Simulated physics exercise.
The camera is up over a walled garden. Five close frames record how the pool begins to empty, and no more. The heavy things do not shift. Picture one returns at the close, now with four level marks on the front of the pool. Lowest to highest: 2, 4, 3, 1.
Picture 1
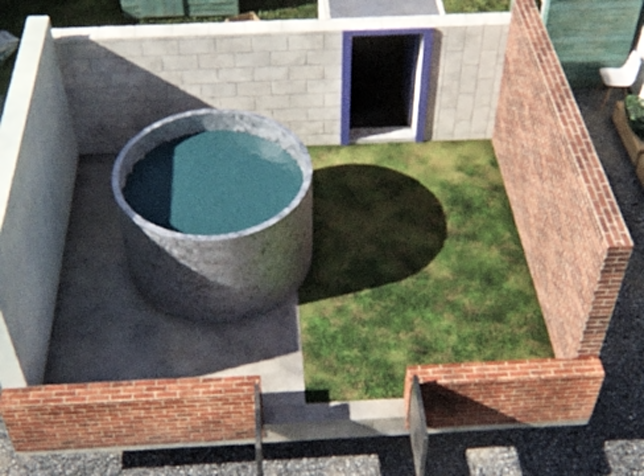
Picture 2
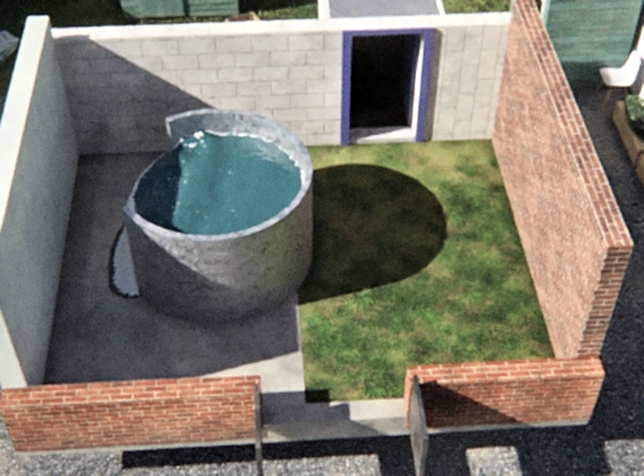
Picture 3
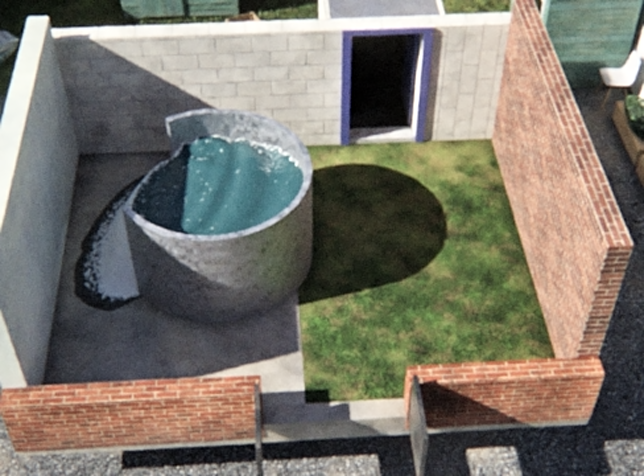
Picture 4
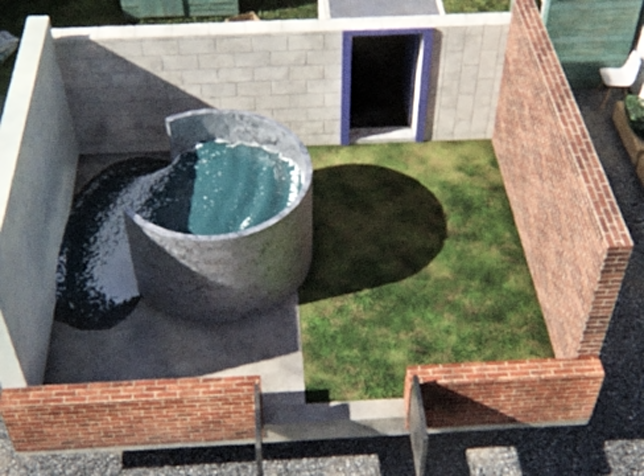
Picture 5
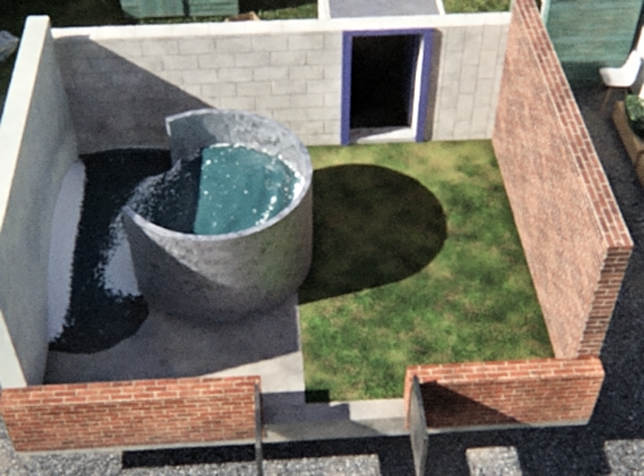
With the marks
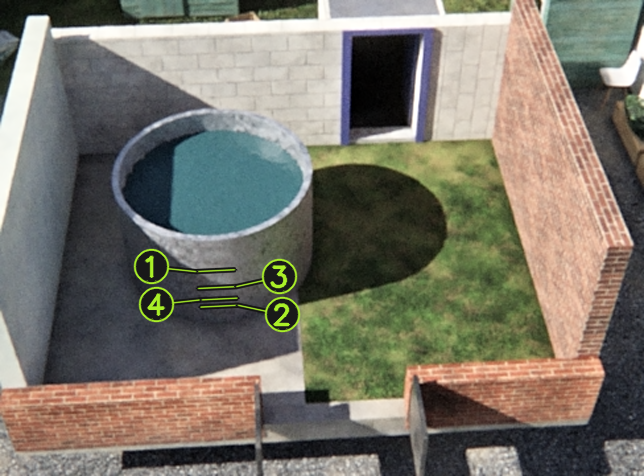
Water pouring through a gap in the left side of a round stone pool and spreading over paving toward the left wall.
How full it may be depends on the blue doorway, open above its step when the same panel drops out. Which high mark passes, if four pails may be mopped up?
Go for 3.
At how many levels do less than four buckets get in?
Three.
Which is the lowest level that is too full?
Here it is level 1.
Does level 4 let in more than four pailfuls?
No, that is safe.
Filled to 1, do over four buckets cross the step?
Yes.
On the marked copy, 1 at (215, 270); 2 at (219, 306); 3 at (217, 287); 4 at (218, 299); from the bottom up 2, 4, 3, 1.
Choosing 1, about 9 bucketfuls get in.
Choosing 2, nothing gets over.
Choosing 3, a bucket or two gets in.
Choosing 4, a splash gets over, under a bucket.
